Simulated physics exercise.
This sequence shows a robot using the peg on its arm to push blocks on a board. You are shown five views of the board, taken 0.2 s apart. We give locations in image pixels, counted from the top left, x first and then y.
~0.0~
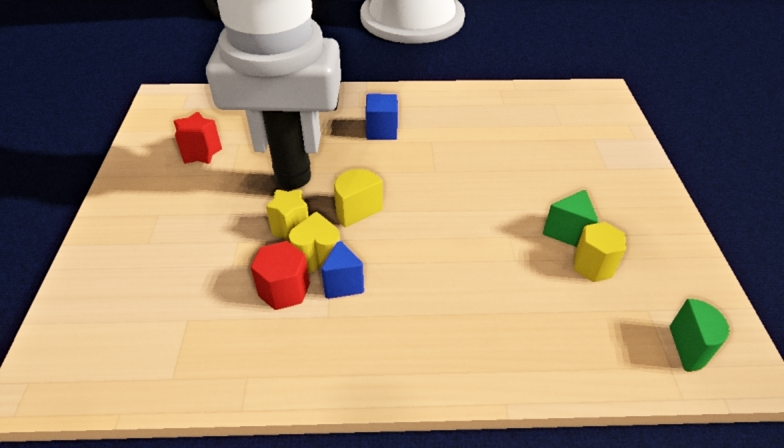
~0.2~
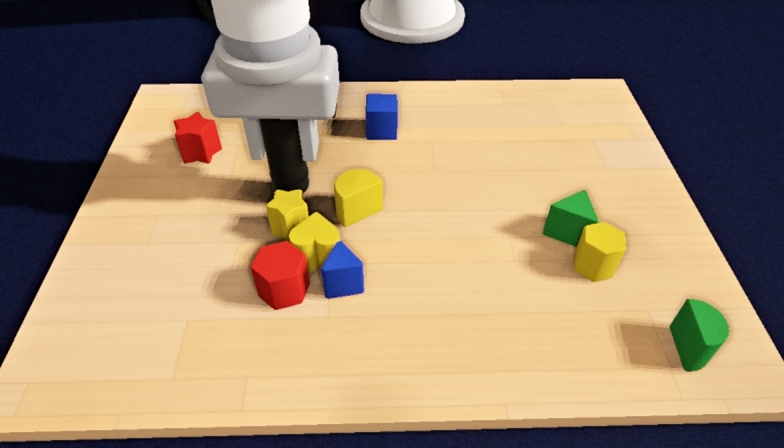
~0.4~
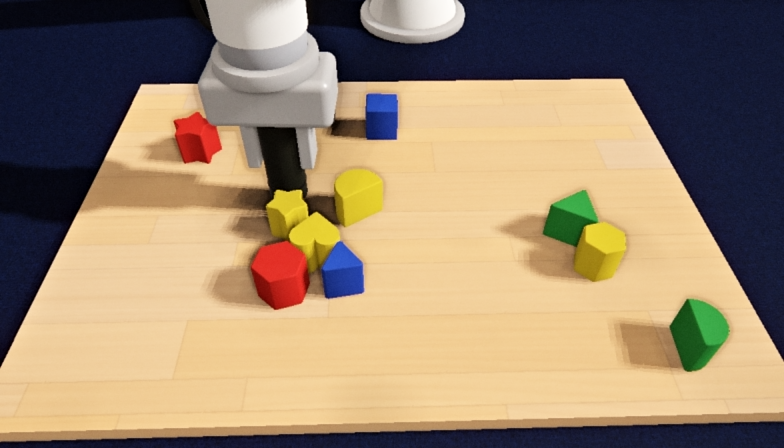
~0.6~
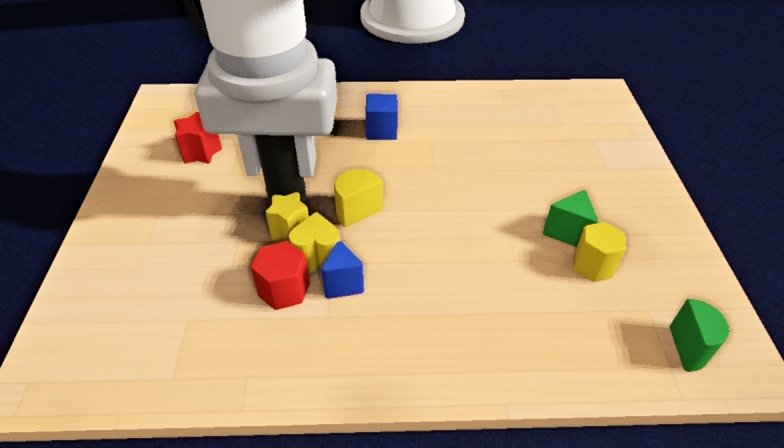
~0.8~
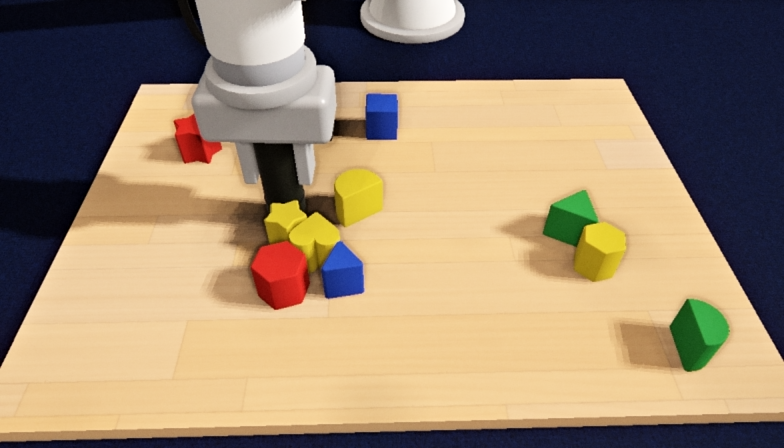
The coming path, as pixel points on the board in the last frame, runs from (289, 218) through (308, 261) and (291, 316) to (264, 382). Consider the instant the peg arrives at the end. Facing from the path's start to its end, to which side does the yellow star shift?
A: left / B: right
A - left.
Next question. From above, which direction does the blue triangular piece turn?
From above, the blue triangular piece will be seen to turn clockwise.
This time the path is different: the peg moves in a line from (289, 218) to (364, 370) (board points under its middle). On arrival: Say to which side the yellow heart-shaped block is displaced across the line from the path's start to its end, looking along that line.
Moves left.
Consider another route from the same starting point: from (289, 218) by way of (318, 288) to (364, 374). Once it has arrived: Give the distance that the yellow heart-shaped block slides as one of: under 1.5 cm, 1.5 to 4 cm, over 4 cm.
It ends farther than 4 cm from its spot.
What follows on the original path. One third of the way, peg at (307, 253); red hexagonal block at (266, 288), turned 60° clockwise; yellow star at (302, 261); yellow heart-shaped block at (343, 256), turned 45° anticlockwise; blue triangular piece at (368, 272), turned 25° clockwise.
Two thirds of the way, peg at (289, 309); red hexagonal block at (243, 322), turned 100° clockwise; yellow star at (297, 321), turned 15° anticlockwise; yellow heart-shaped block at (343, 256), turned 45° anticlockwise; blue triangular piece at (368, 272), turned 25° clockwise.
At the end, peg at (262, 374); red hexagonal block at (202, 355), turned 170° clockwise; yellow star at (301, 360), turned 70° anticlockwise; yellow heart-shaped block at (343, 256), turned 45° anticlockwise; blue triangular piece at (368, 272), turned 25° clockwise.
